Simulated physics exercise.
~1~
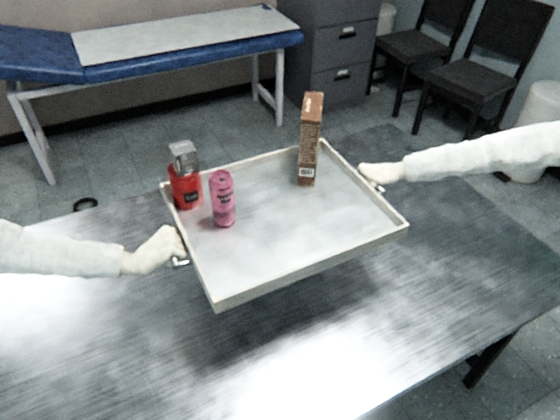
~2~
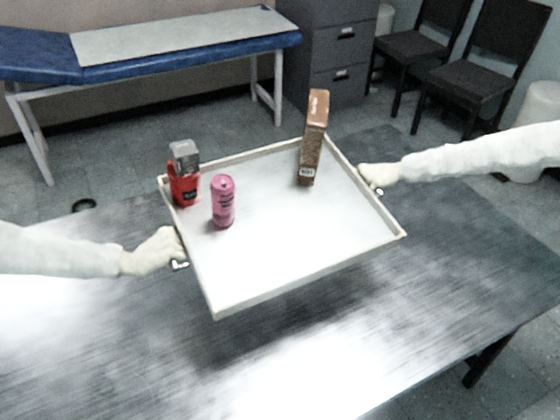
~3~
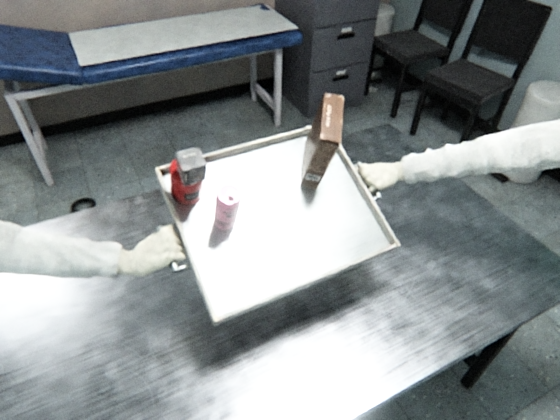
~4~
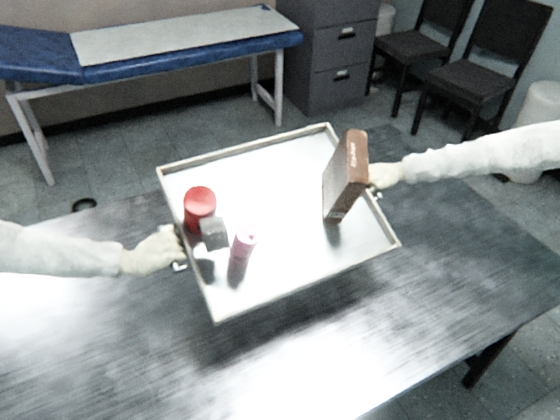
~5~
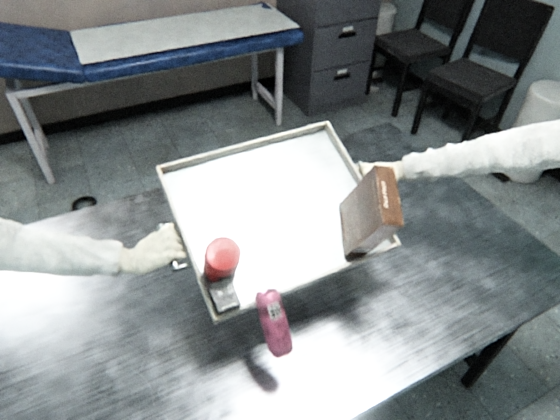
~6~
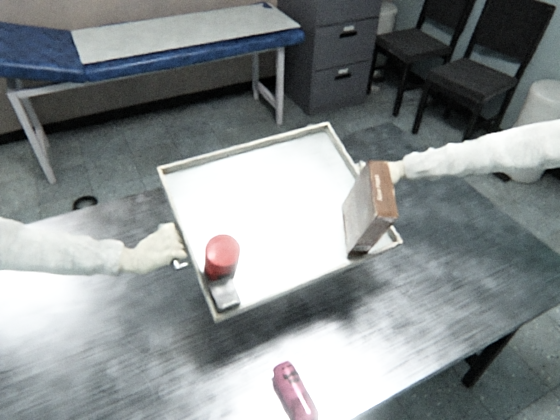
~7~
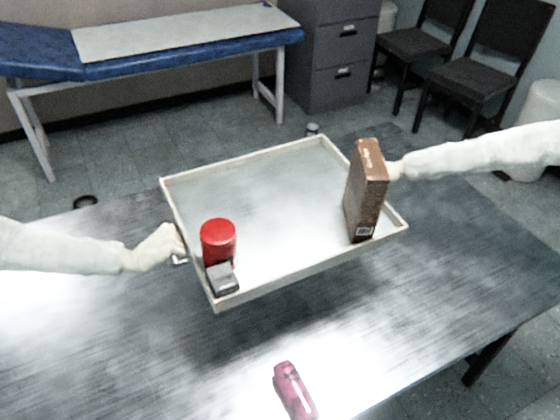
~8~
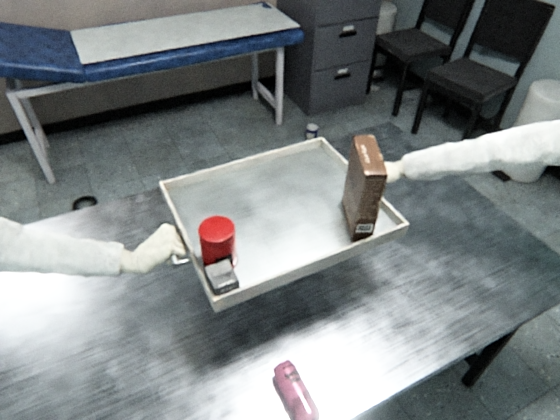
Two hands tilting and levelling a tray, grey carton toppling, pink can dropping off, red jar and brown packet sliding but standing.
